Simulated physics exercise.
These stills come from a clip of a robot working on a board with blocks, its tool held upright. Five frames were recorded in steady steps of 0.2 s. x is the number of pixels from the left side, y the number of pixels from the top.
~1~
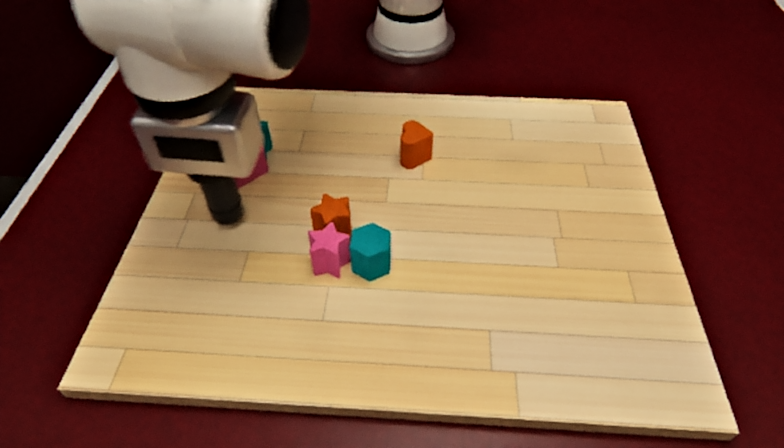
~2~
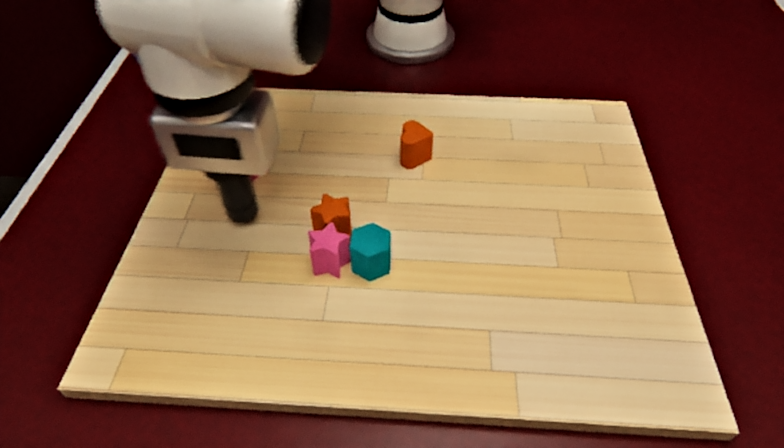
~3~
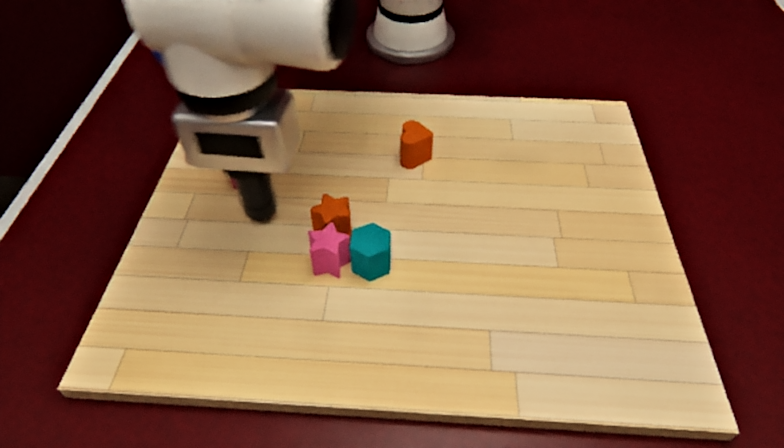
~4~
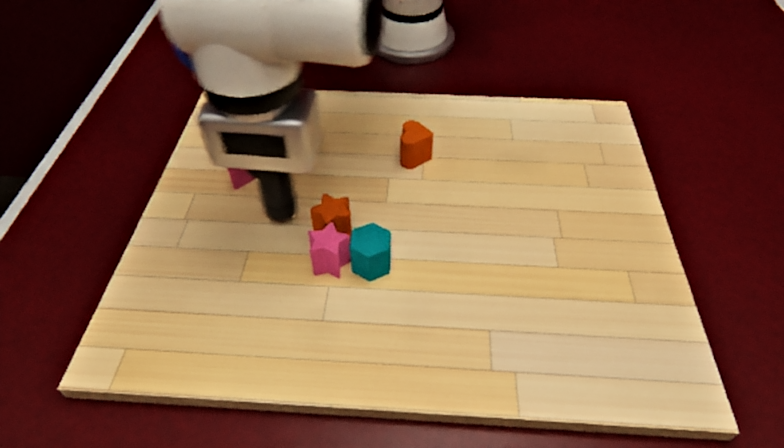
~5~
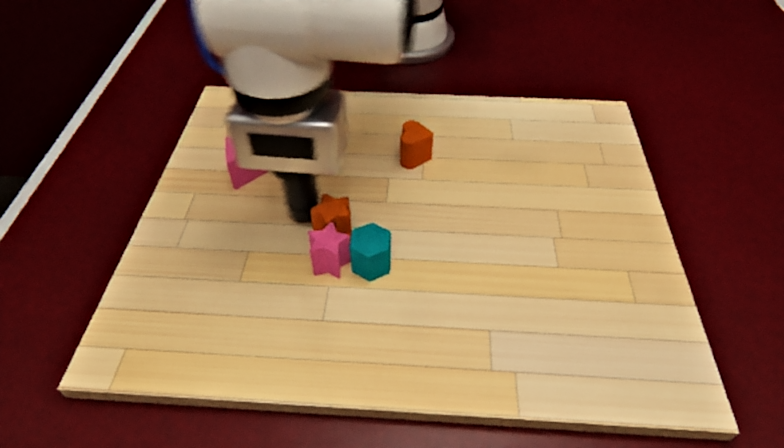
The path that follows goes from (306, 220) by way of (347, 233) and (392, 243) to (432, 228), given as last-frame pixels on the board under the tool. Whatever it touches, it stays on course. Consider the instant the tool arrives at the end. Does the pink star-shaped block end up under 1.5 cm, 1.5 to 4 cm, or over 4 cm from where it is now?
It moves less than 1.5 cm.
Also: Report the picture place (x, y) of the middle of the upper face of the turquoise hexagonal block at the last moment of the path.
Around pixel (407, 266).
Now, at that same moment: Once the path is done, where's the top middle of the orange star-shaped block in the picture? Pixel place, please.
By then it is at (433, 234).
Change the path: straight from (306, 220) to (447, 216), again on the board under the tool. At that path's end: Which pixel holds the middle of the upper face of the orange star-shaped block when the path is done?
The spot you're after is about (360, 217) in the image.
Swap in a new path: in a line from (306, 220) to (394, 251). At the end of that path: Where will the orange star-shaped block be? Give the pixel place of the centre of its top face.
Its top centre is at about (423, 237).
The first path, step by step. One third of the way, tool at (348, 225); pink star-shaped block at (332, 243), turned 50° clockwise; orange star-shaped block at (373, 220); turquoise hexagonal block at (383, 248), turned 30° clockwise.
Two thirds of the way, tool at (393, 235); pink star-shaped block at (332, 243), turned 50° clockwise; orange star-shaped block at (418, 233); turquoise hexagonal block at (407, 265), turned 85° clockwise.
At the end, tool at (433, 219); pink star-shaped block at (332, 243), turned 50° clockwise; orange star-shaped block at (433, 234), turned 40° clockwise; turquoise hexagonal block at (407, 266), turned 90° clockwise.
